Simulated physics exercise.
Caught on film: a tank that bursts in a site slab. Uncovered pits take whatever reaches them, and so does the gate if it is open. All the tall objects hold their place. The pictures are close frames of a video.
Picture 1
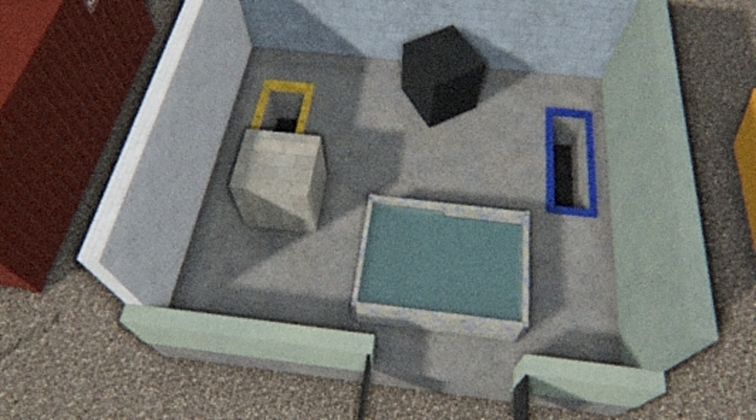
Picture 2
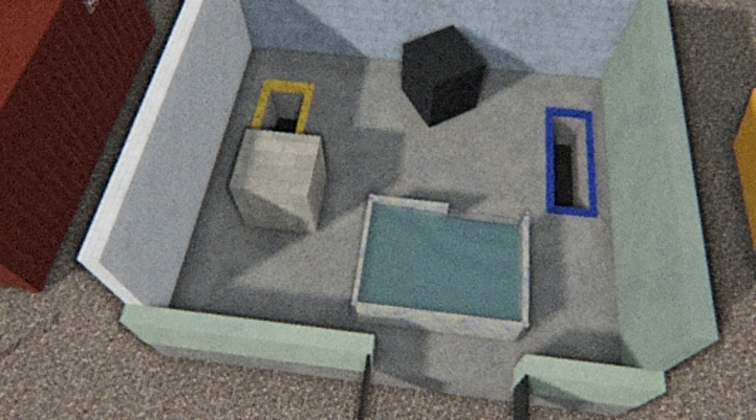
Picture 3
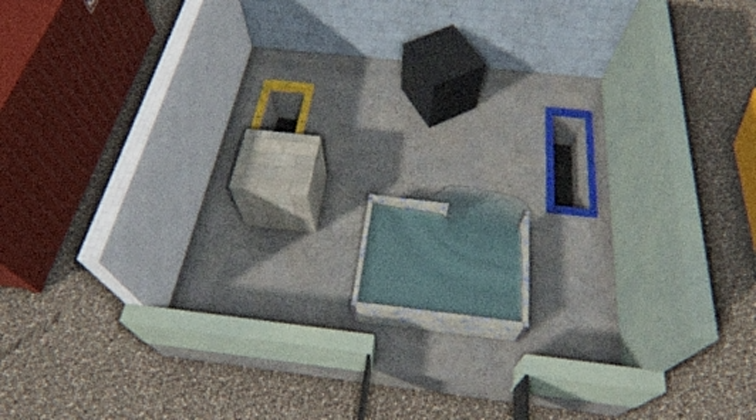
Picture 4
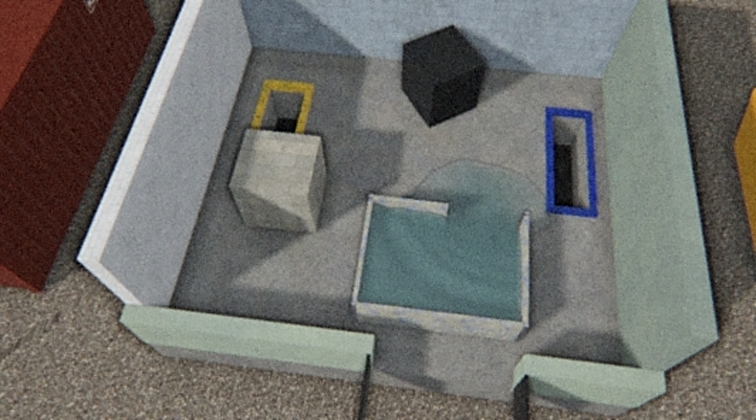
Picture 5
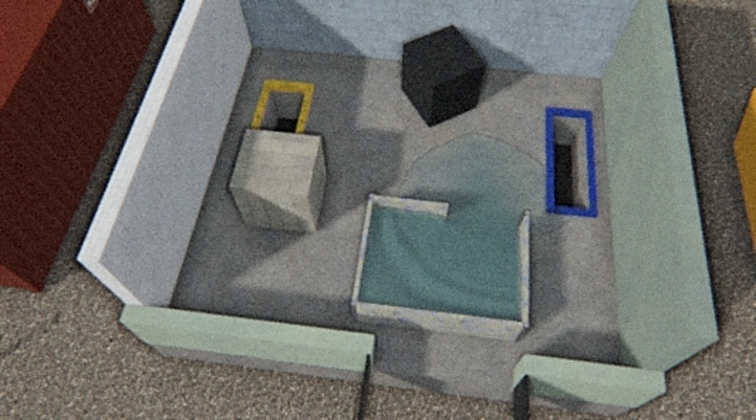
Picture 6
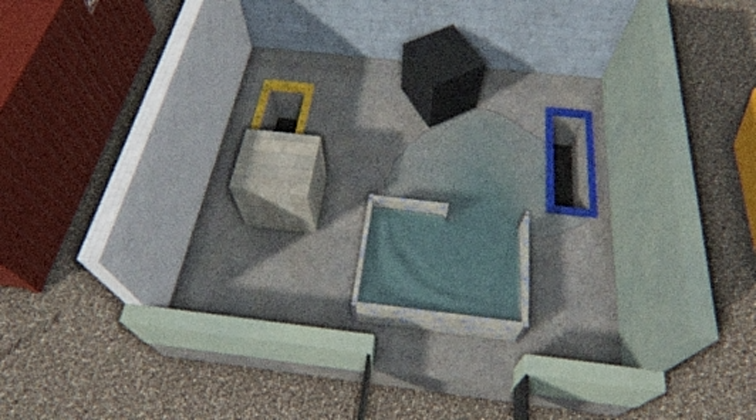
Walled concrete yard with an open tank of teal water, its far side giving way and water spreading toward a black block.
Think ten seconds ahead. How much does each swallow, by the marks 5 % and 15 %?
The gate takes not even 5 %; the yellow pit takes not even 5 %; the blue pit takes above 15 %.
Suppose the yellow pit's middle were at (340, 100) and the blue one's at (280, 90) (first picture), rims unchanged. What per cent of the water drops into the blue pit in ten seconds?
Roughly, in per cent: Blue 4.
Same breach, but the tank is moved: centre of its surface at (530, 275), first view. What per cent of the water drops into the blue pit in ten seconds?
Parts in a hundred: Blue 45.
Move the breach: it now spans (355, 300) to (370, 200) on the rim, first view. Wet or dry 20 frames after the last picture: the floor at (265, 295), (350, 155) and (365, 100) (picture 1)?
As listed: Covered, covered, covered.
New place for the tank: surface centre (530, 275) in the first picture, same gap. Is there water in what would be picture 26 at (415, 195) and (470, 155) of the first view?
One after the other: Clear, awash.
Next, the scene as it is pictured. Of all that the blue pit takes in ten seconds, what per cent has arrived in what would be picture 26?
Close to 40 %.
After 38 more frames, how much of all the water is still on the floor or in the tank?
Close to 78 %.
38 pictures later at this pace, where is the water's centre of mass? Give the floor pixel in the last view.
At about (452, 177).
A moment on, water covers 25 % of the floor; the gate 0 %, the yellow pit 0 %, the blue pit 2 %.
Next, water covers 30 % of the floor; the gate 0 %, the yellow pit 0 %, the blue pit 6 %.
Then, water covers 45 % of the floor; the gate 0 %, the yellow pit 0 %, the blue pit 11 %.
Later, water covers 65 % of the floor; the gate 0 %, the yellow pit 0 %, the blue pit 21 %.
In the end, water covers 90 % of the floor; the gate 2 %, the yellow pit 0 %, the blue pit 27 %.
